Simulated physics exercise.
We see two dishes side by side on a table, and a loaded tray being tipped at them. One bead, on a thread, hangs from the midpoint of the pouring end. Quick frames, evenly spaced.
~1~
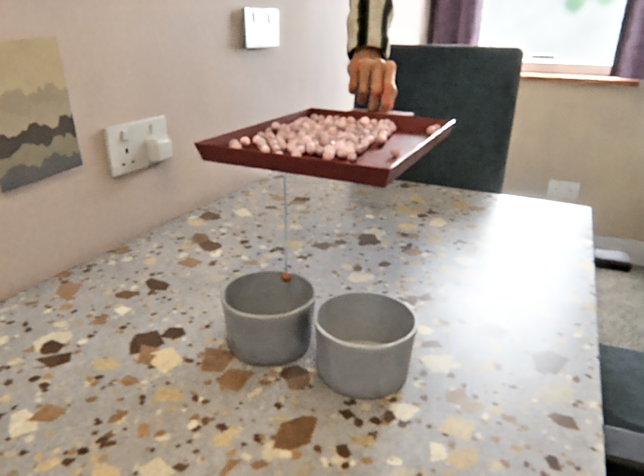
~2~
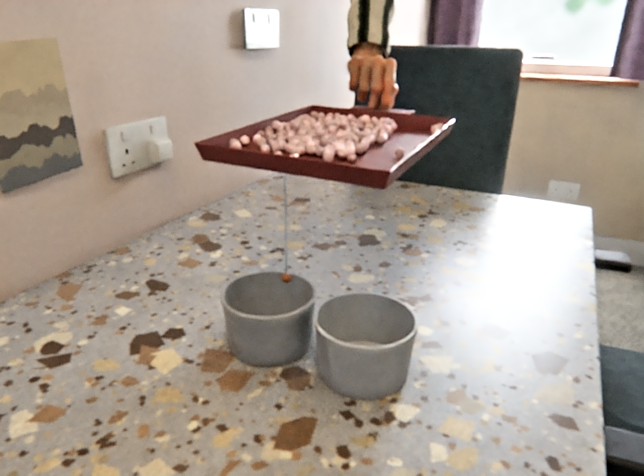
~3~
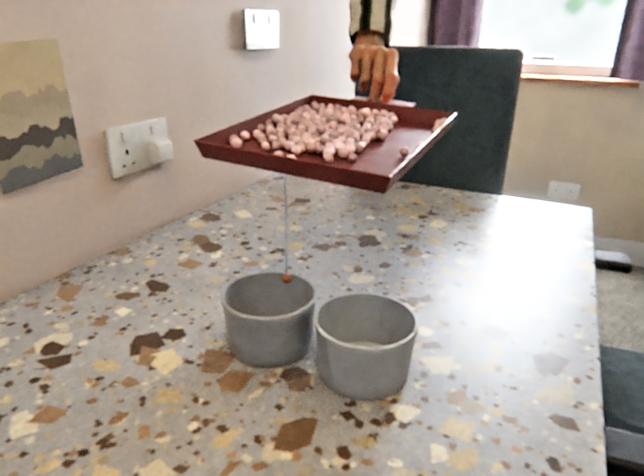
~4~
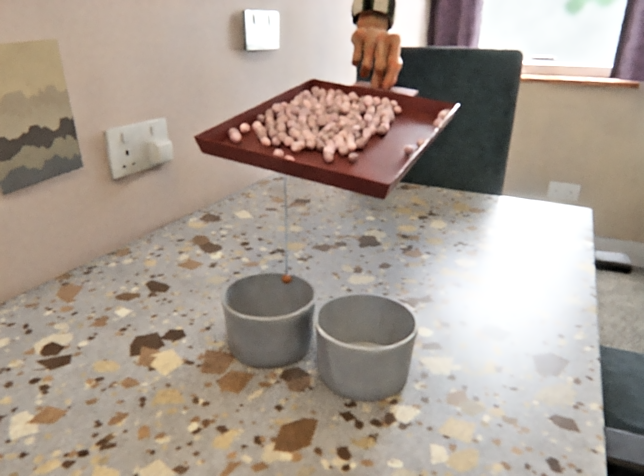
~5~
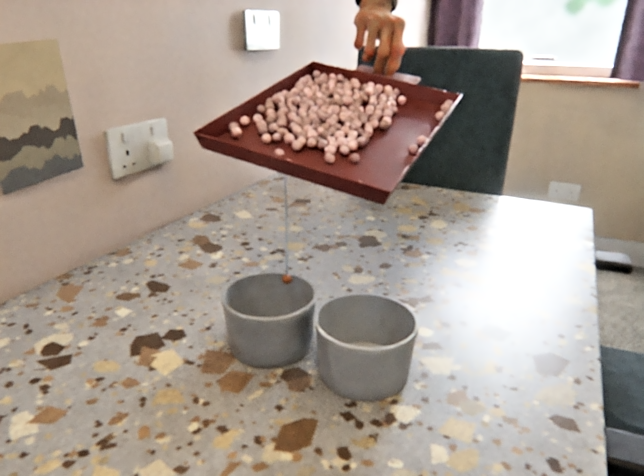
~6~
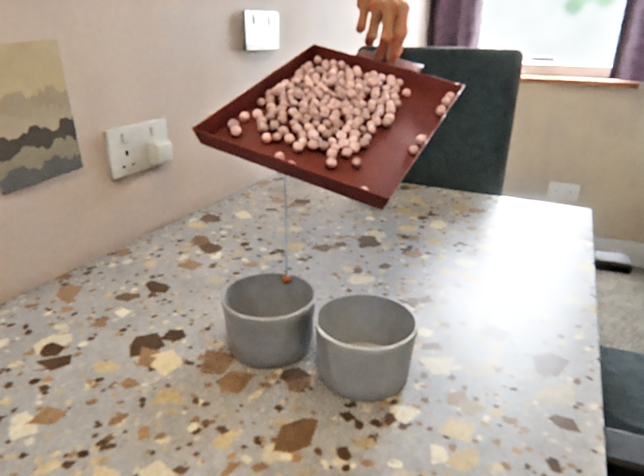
Red tray of small pinkish balls tilting gradually toward its right front corner above two grey dishes as a hand raises the back.
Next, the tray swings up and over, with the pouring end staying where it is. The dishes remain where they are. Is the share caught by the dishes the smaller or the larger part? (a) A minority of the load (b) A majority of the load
Answer: B.
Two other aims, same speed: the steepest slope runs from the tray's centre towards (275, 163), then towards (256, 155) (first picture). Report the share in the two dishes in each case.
I'd say some 20 in a hundred at first, then 10 in a hundred.
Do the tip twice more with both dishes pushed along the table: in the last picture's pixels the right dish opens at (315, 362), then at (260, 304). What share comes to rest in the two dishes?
The first try yields 10% and the second yields 0%.
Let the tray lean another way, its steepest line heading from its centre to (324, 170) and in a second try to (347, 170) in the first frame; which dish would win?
So, the dish at the right the first time round, the dish at the right the second.
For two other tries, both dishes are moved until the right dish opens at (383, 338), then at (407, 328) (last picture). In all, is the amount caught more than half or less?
Try 1: The greater share; try 2: The greater share.
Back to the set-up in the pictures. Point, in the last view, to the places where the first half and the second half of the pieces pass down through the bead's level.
I'd place the first part at (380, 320) and the rest at (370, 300).
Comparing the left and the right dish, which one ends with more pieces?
That is the right one.
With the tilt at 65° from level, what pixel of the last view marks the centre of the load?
Somewhere near pixel (370, 226).
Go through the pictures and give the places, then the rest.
The first picture shows corners of the pouring end at (202, 142) and (386, 167), level; middle of the load at (330, 135), sugar pearls; left dish at (244, 335); right dish at (345, 366); bead on its thread at (286, 277).
The second picture shows corners of the pouring end at (202, 142) and (386, 169), level; middle of the load at (330, 133).
The third picture shows corners of the pouring end at (202, 140) and (386, 174), tipped barely, lowest at the right corner; middle of the load at (330, 128).
The fourth picture shows corners of the pouring end at (201, 136) and (386, 181), tipped a little, lowest at the right corner; middle of the load at (331, 119), a stray few on the move.
The fifth picture shows corners of the pouring end at (201, 131) and (386, 187), tipped clearly, lowest at the right corner; middle of the load at (332, 110), a small part on the move.
The sixth picture shows corners of the pouring end at (200, 128) and (385, 193), tipped clearly, lowest at the right corner; middle of the load at (334, 103), nearly all on the move; left dish at (244, 337); right dish at (345, 368).
Soon after the last picture, tray tipped steeply; about half on the tray; about a quarter in the right dish; a small part outside both; about a quarter in the air.
A little later, tray tipped past a quarter turn; a stray few on the tray; most in the right dish; about a quarter outside both; a stray few in the air.
Later still, tray tipped past a quarter turn; most in the right dish; about a quarter outside both.
By the end, tray tipped past a quarter turn; most in the right dish; none in the left dish; about a quarter outside both.
